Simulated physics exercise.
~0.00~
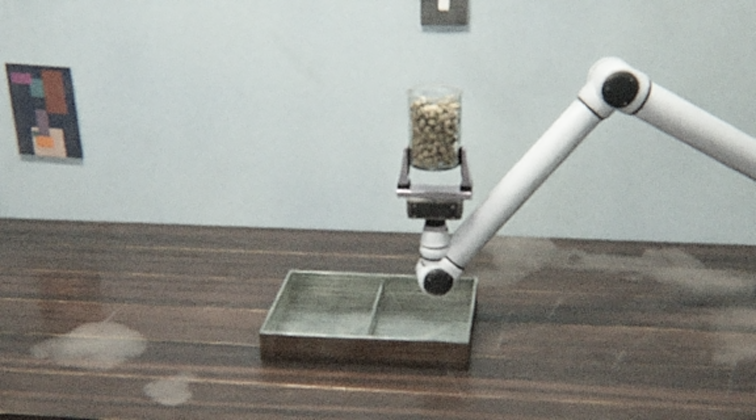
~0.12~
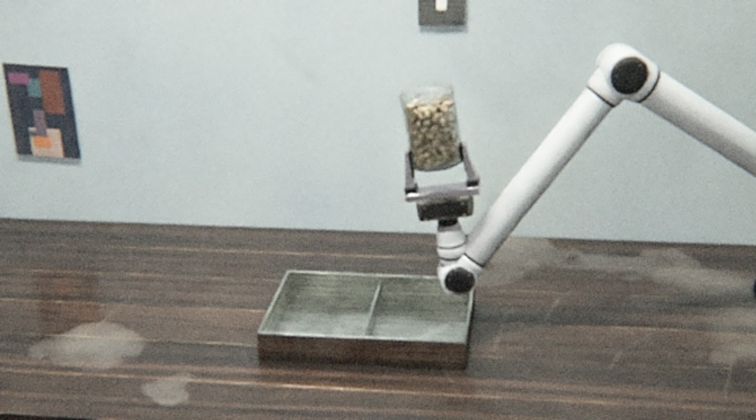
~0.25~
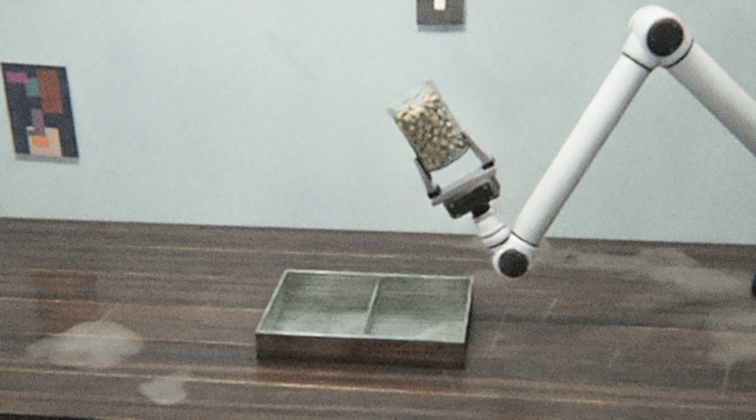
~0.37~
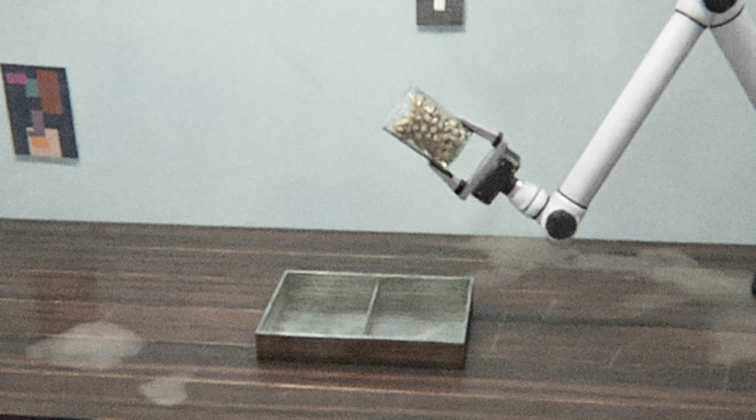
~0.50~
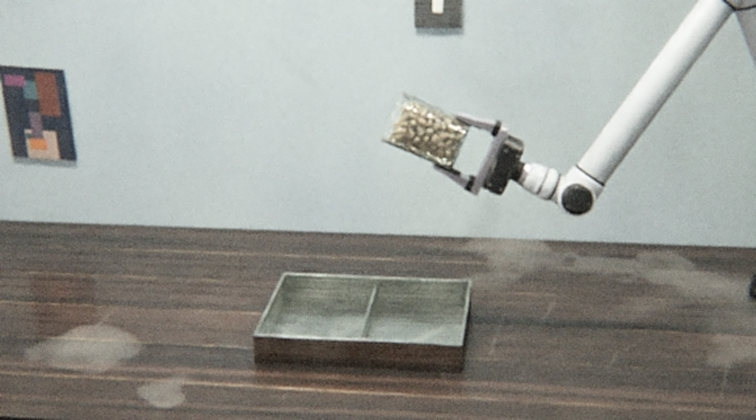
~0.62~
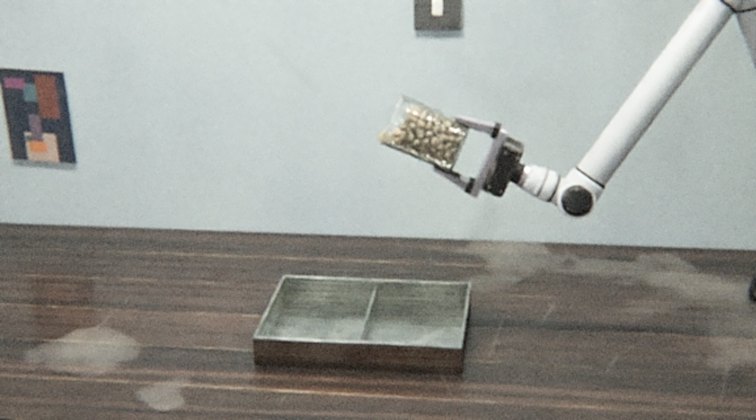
Robot arm tilting a clear tumbler of small pebbles steeply to the left above a divided tray, then holding it nearly still.
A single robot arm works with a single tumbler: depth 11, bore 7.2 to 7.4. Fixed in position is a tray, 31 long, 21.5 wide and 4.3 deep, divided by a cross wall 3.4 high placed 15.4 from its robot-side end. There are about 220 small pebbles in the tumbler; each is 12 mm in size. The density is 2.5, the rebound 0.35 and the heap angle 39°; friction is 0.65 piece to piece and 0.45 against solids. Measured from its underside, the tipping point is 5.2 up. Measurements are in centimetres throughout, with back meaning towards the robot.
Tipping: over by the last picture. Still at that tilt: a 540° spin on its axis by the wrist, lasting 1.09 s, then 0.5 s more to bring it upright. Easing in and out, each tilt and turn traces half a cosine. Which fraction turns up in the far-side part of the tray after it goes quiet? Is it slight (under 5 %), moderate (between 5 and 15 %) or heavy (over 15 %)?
It is slight, under 5 %.
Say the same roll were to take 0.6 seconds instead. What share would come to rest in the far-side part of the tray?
It would come to close to 0 per cent.
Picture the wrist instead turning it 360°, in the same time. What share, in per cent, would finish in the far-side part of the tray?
Estimate: Near 0 %.
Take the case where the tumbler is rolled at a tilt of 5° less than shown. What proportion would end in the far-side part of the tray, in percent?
It would be around 0 percent.
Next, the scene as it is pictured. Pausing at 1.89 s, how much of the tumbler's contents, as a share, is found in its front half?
The answer works out at some 50 percent.
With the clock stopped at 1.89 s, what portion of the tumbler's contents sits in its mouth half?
45 percent or so.
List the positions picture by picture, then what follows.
The first frame shows tumbler middle at (435, 128), upright; upper third of the load around (434, 113), from x 415 to 455, top at y 100; 224 in the tumbler.
The second frame shows tumbler middle at (432, 128), tipped 9°; upper third of the load around (431, 112), from x 410 to 455, top at y 95.
The third frame shows tumbler middle at (430, 128), tipped 31°; upper third of the load around (426, 114), from x 400 to 465, top at y 90.
The fourth frame shows tumbler middle at (429, 129), tipped 54°; upper third of the load around (423, 117), from x 395 to 465, top at y 100.
The fifth frame shows tumbler middle at (427, 132), tipped 67°; upper third of the load around (423, 120), from x 390 to 465, top at y 105.
The sixth frame shows tumbler middle at (427, 134), tipped 67°; upper third of the load around (424, 124), from x 380 to 465, top at y 110; 224 in the tumbler.
By 1.26 s, tipped 67°, highest piece 38 above the table; 221 in the tumbler, 1 in the far-side part, 2 in flight or on a rim.
By 1.89 s, tipped 47°, highest piece 38 above the table; 220 in the tumbler, 2 in the robot-side part, 2 in the far-side part.
By 2.41 s, upright, highest piece 40 above the table; 220 in the tumbler, 2 in the robot-side part, 2 in the far-side part.
By 3.11 s, upright, highest piece 40 above the table; 220 in the tumbler, 2 in the robot-side part, 2 in the far-side part.
Final count, 220 in the tumbler, 2 in the robot-side part, 2 in the far-side part. That is 1 % in the far-side part of the tray.
